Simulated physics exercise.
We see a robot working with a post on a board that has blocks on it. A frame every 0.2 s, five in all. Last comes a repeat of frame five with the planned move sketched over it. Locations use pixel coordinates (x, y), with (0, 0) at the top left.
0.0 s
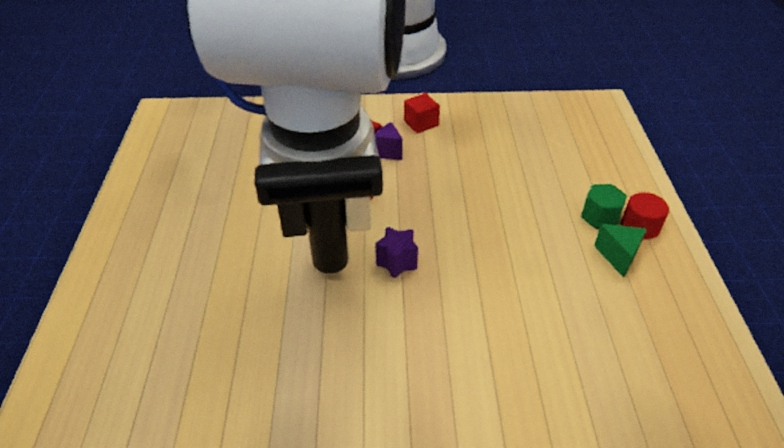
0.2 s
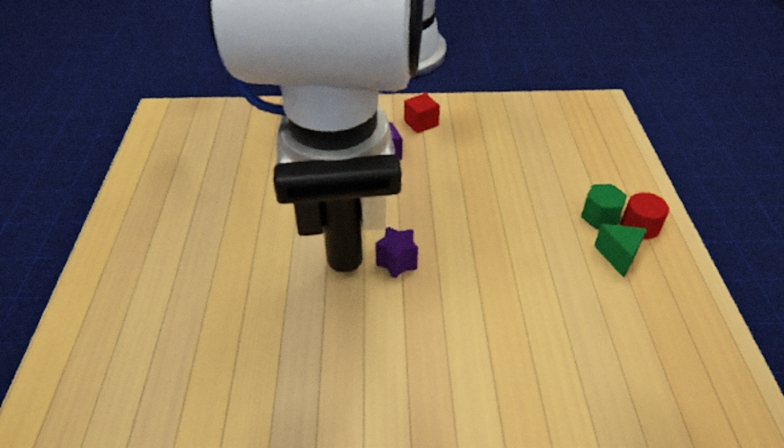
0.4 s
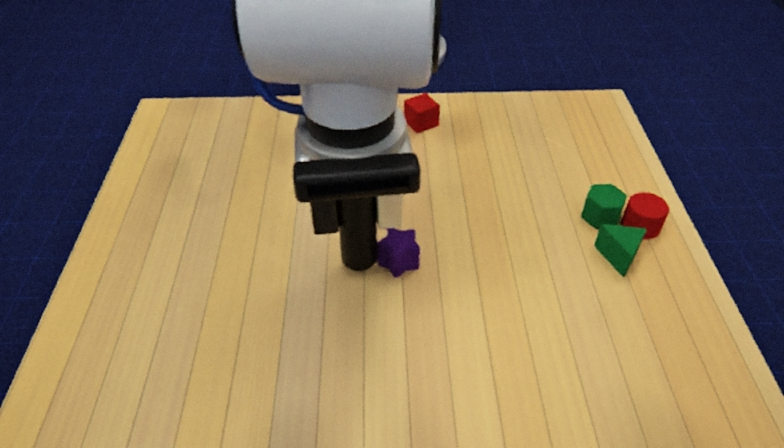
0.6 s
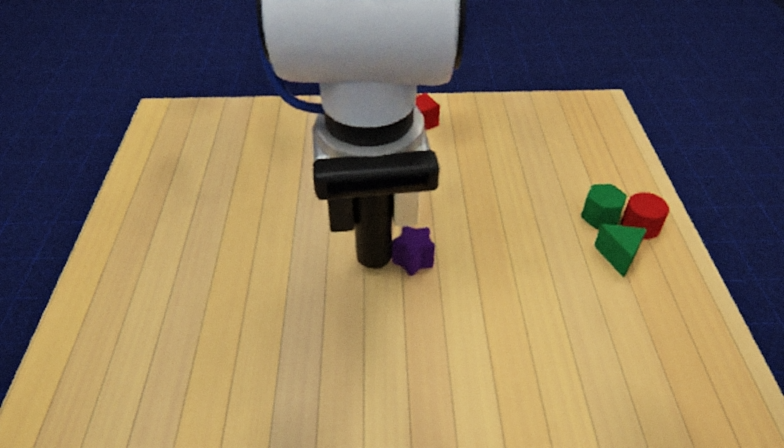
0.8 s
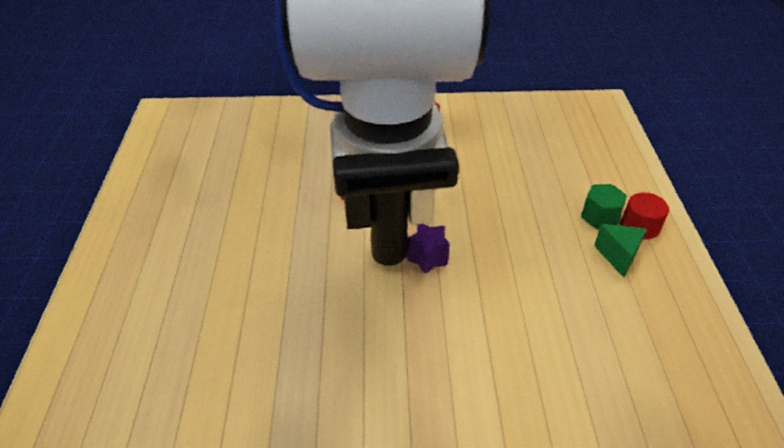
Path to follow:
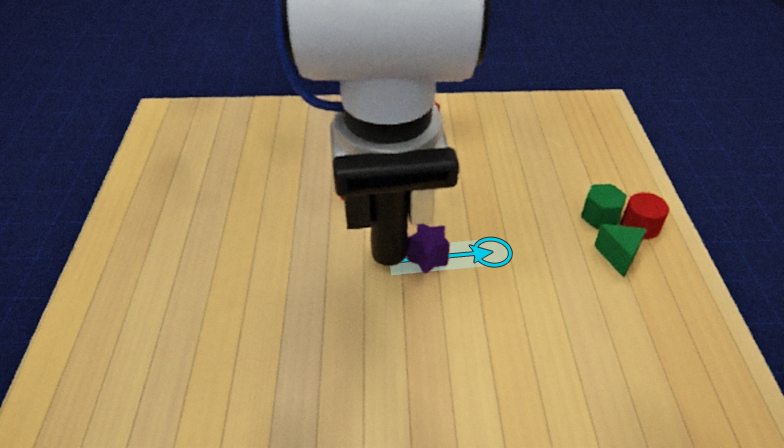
A white robot arm holding a black post moves slowly rightward over a pale wooden board on a dark blue surface, seen from above and in front by a still camera. A purple star-shaped block sits near the middle, red and purple blocks lie behind, and two green blocks and a red cylinder cluster at right. The post meets the star and pushes it a short way right.
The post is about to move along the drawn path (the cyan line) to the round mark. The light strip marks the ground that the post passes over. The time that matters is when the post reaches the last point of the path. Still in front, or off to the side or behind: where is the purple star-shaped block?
Held in front.
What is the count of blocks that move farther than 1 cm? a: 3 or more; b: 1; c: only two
I'll go with b - 1.
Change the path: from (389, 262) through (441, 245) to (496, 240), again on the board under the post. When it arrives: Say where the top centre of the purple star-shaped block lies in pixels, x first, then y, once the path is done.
By then it is at (522, 238).
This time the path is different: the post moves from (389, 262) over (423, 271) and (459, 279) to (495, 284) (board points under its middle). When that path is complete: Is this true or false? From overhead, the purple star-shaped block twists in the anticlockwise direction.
True
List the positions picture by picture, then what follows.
Tip of the post at (331, 260), middles of tops, purple star-shaped block at (397, 240), in the first picture.
Post at (345, 259), nothing pushed, in the second picture.
Post at (360, 258), nothing pushed, in the third picture.
Post at (374, 256), purple star-shaped block at (414, 238), in the fourth picture.
Post at (389, 253), purple star-shaped block at (429, 236), in the fifth picture.
The line goes straight from (389, 262) to (493, 252).
The first path, step by step. Halfway along, post at (442, 248); purple star-shaped block at (482, 229).
At the end, post at (494, 243); purple star-shaped block at (533, 222), turned 15° anticlockwise.
